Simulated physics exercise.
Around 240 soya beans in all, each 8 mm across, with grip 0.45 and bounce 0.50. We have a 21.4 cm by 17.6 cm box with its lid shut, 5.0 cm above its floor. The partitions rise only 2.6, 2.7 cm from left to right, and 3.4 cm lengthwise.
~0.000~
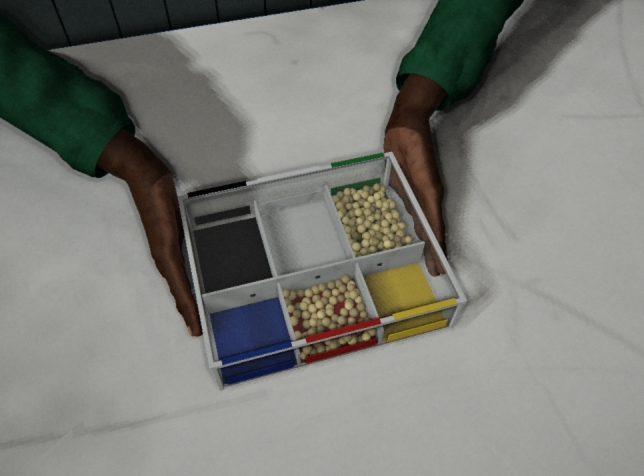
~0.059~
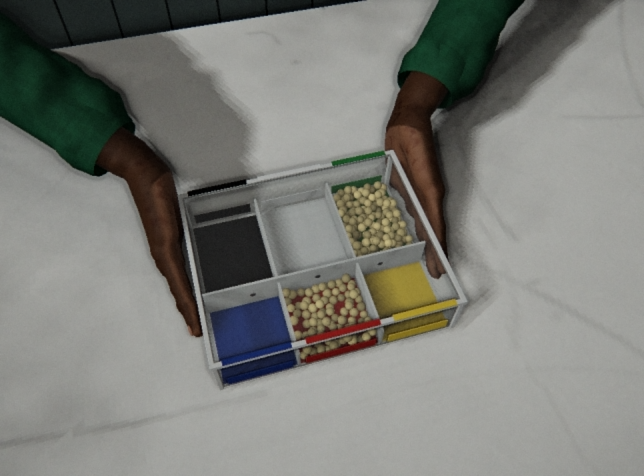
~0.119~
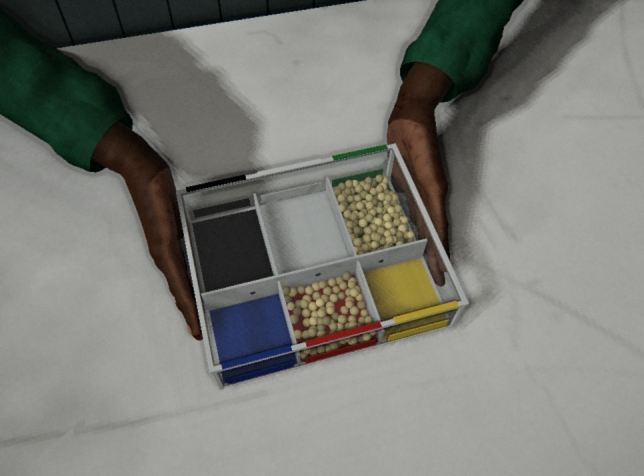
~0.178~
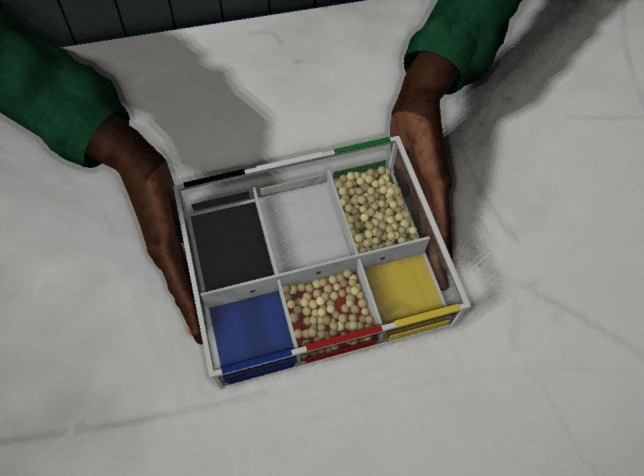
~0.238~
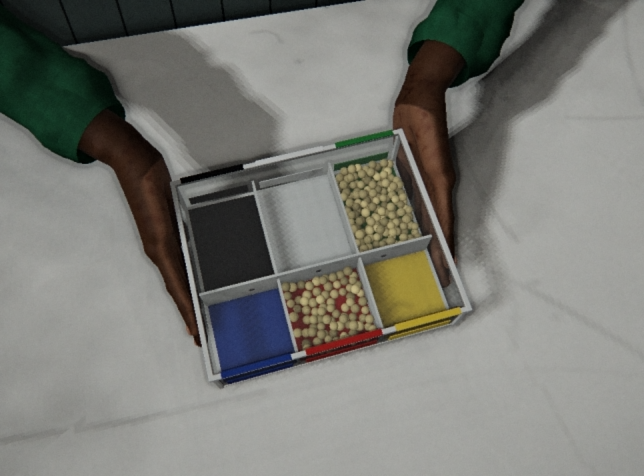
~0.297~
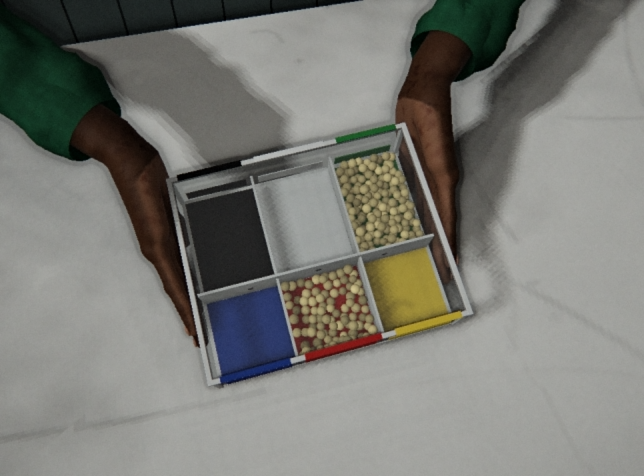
The clip opens on two hands in green sleeves holding a clear-lidded, six-section box on a pale surface, with small round beans filling the red and green sections. The hands then tilt the box gradually toward its left front corner, while the beans stay in the same two sections.
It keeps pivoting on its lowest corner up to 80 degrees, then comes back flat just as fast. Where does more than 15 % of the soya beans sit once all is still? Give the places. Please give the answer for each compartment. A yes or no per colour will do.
Red: Yes. Blue: No. Green: Yes. Yellow: No. White: No. Black: No.
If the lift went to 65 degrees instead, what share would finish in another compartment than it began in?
Near 10 in a hundred.
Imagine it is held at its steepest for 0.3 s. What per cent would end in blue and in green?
You'd end up with blue at 5 per cent and green at 40 per cent.
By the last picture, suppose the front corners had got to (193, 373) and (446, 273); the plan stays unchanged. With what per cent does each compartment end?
Per cent at the finish: Red 35, blue 15, green 30, yellow 0, white 10, black 10.
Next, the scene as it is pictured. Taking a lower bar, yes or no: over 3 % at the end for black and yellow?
As for black, not so, and as for yellow, correct.
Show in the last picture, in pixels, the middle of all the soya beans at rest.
When it all comes to rest, the middle is near (372, 301).
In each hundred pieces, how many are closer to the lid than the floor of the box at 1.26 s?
Around 20 in a hundred, give or take.
After 1.26 s, tilt 79 degrees; red 40 %, green 55 %, yellow 5 %.
Then, at 1.90 s, tilt 34 degrees; red 45 %, green 40 %, yellow 10 %.
After 2.58 s, tilt 0 degrees; red 45 %, green 40 %, yellow 10 %.
By 3.1 s all is still; red 45 %, blue 0 %, green 40 %, yellow 10 %, white 0 %, black 0 %.
